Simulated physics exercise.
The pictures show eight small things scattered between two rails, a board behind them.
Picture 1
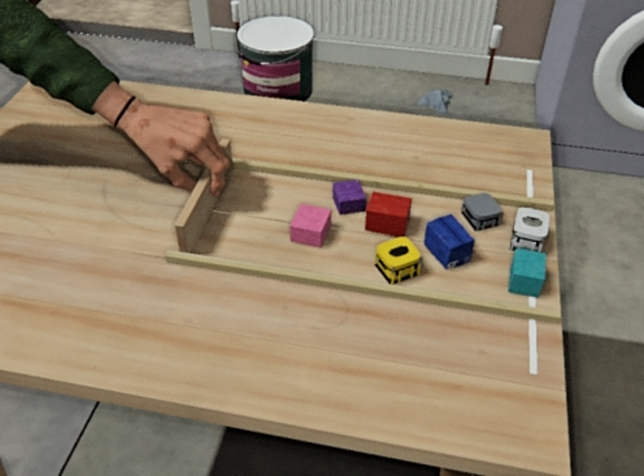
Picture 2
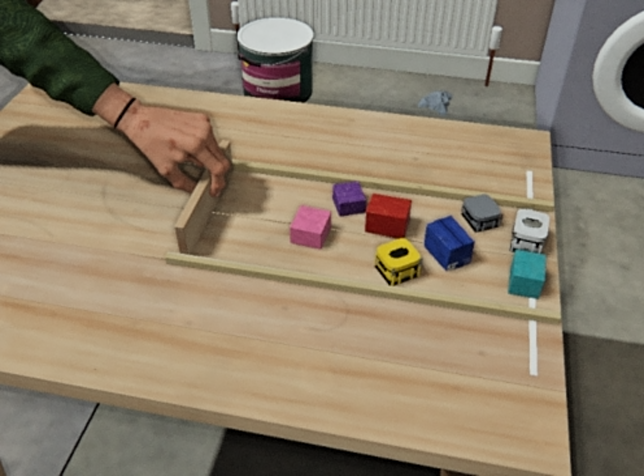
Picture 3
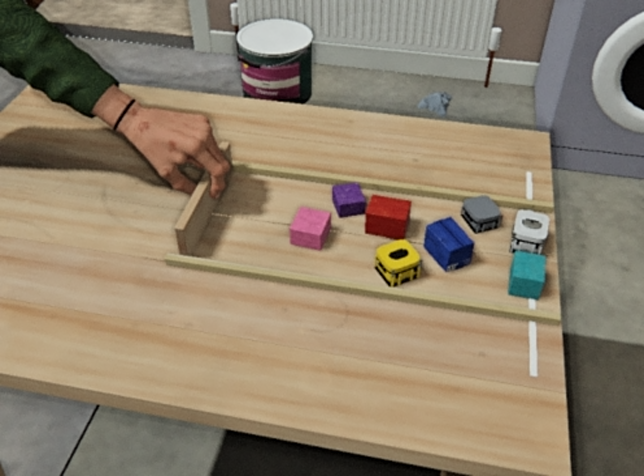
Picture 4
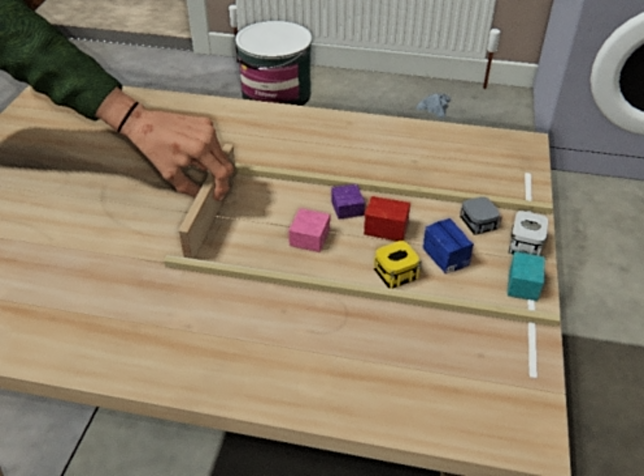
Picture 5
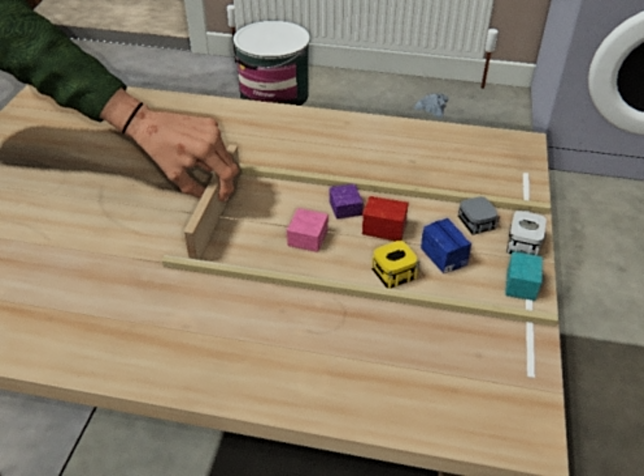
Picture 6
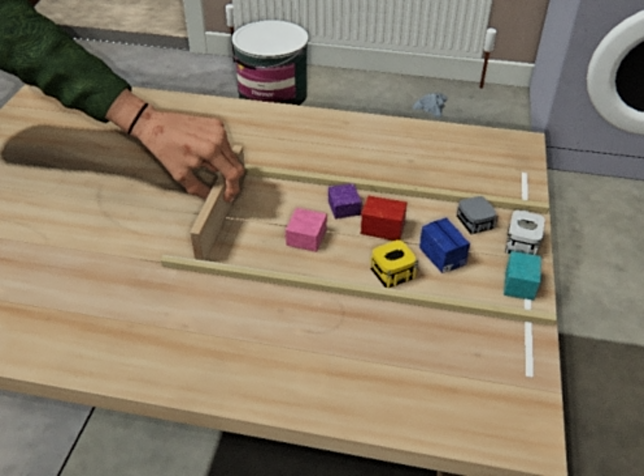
A hand slides a wooden board slightly right between two rails behind eight small objects.
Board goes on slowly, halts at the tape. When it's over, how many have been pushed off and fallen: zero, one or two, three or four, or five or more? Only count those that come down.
Once the board stops, five or more are missing from the table.
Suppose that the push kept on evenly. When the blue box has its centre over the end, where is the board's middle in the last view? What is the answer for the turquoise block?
Roughly at (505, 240) and roughly at (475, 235).
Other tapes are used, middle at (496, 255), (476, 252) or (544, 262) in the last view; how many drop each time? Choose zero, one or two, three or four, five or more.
Taking them in turn, one to two; just one or two; five or more.
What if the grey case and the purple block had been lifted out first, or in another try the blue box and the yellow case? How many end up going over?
First try: 3 fallen; other try: 4.
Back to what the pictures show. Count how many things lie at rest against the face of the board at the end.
The count comes out at 3.
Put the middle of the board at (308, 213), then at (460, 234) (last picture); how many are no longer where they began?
In order, the tallies are 1 and 8.
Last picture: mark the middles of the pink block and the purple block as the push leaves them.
Taking them in turn, first comes (546, 263), then (542, 229).
Soon after, none off yet; white case at rest near (525, 234); turquoise block at rest near (523, 276); grey case at rest near (476, 215).
After that, none off yet; white case at rest near (525, 234); turquoise block at rest near (523, 276); grey case moving near (480, 215).
And then, none off yet; white case tilting a little near (570, 241); turquoise block displaced about its own width near (561, 282); grey case displaced about its own width near (523, 213).
In the end, the number that fall off is five or more; gone, red block, blue box, grey case, turquoise block and white case.
